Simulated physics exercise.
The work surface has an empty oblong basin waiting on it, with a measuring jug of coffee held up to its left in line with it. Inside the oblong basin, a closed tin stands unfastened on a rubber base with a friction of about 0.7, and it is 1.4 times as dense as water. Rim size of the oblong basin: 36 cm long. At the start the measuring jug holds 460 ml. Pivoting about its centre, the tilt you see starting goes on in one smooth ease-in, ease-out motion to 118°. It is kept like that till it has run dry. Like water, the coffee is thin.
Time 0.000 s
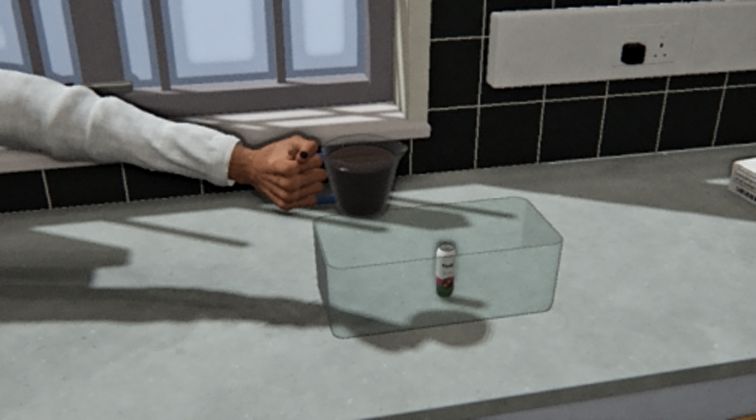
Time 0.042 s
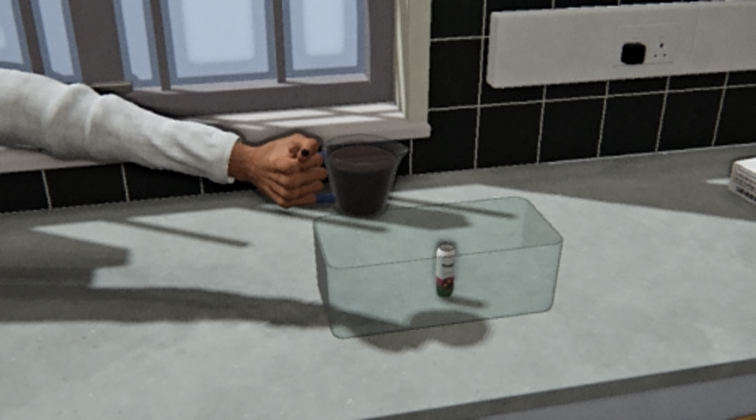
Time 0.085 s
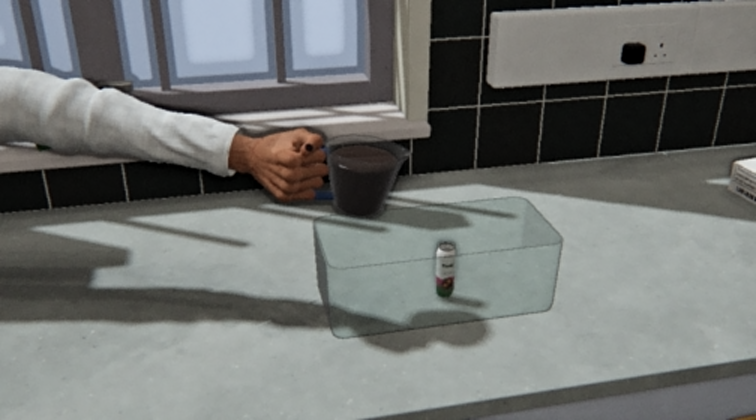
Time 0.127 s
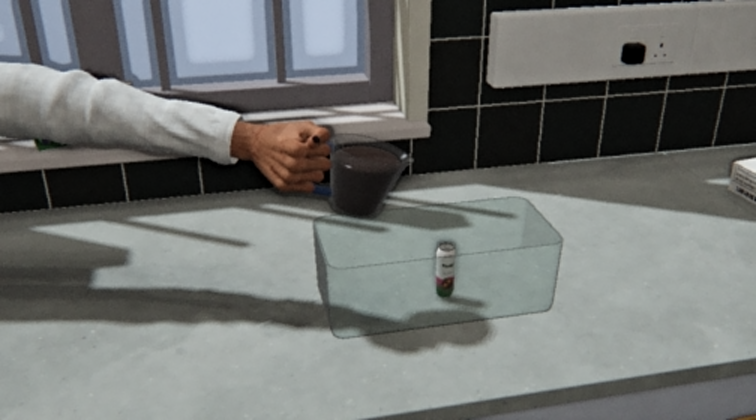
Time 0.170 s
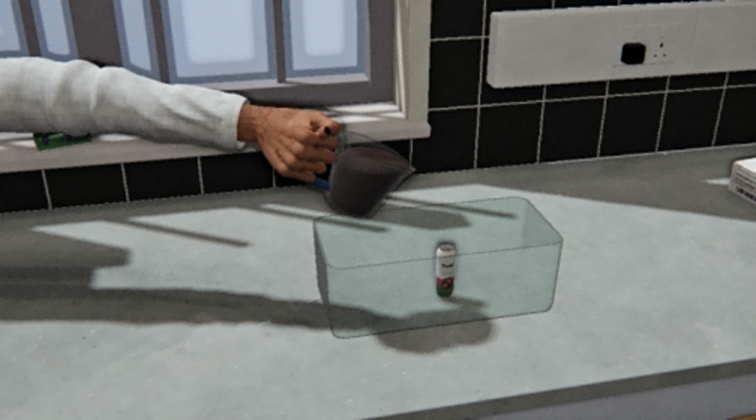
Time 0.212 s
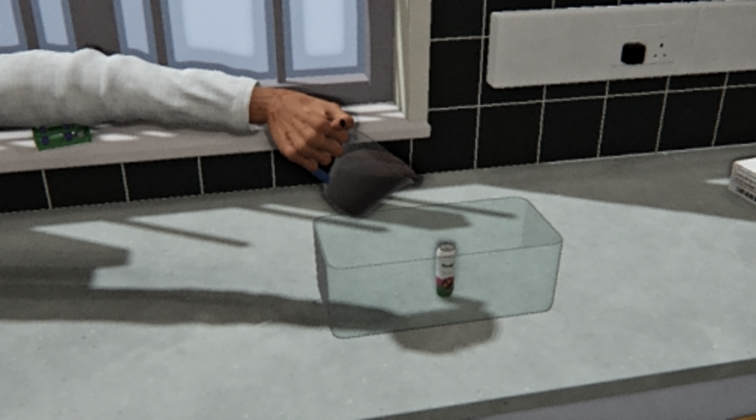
A hand tilting a clear measuring jug of dark coffee rightward above an oblong glass basin with a small tin inside.
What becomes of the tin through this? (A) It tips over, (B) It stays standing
Answer: A.
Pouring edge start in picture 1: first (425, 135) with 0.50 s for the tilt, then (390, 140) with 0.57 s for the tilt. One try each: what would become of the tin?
Trial 1 - tin stays standing; trial 2 - tin stays standing.
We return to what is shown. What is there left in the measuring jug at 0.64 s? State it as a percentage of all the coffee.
Near 0 percent, more or less.
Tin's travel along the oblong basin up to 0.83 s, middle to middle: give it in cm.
Some 7 cm.
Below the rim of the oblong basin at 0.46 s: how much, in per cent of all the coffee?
Roughly 62 percent of it.
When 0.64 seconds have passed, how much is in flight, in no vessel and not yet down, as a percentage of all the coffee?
I'd say some 1 per cent is in the air.
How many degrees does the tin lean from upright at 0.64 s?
The lean is some 20° away from upright.
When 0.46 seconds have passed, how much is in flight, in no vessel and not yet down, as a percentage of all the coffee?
At that moment, about 16 percent.
Then, 0.46 s in, the tilt is 112° and 22 per cent is still to pour; the tin stands where it began.
Then, 0.64 s in, the tilt is 118° and 0 per cent is still to pour; the tin leans 19°.
Then, 0.83 s in, the tilt is 118° and 0 per cent is still to pour; the tin lies on its side.
Then, 1.04 s in, the tilt is 118° and 0 per cent is still to pour; the tin lies on its side.
Finally, the tin lies on its side.
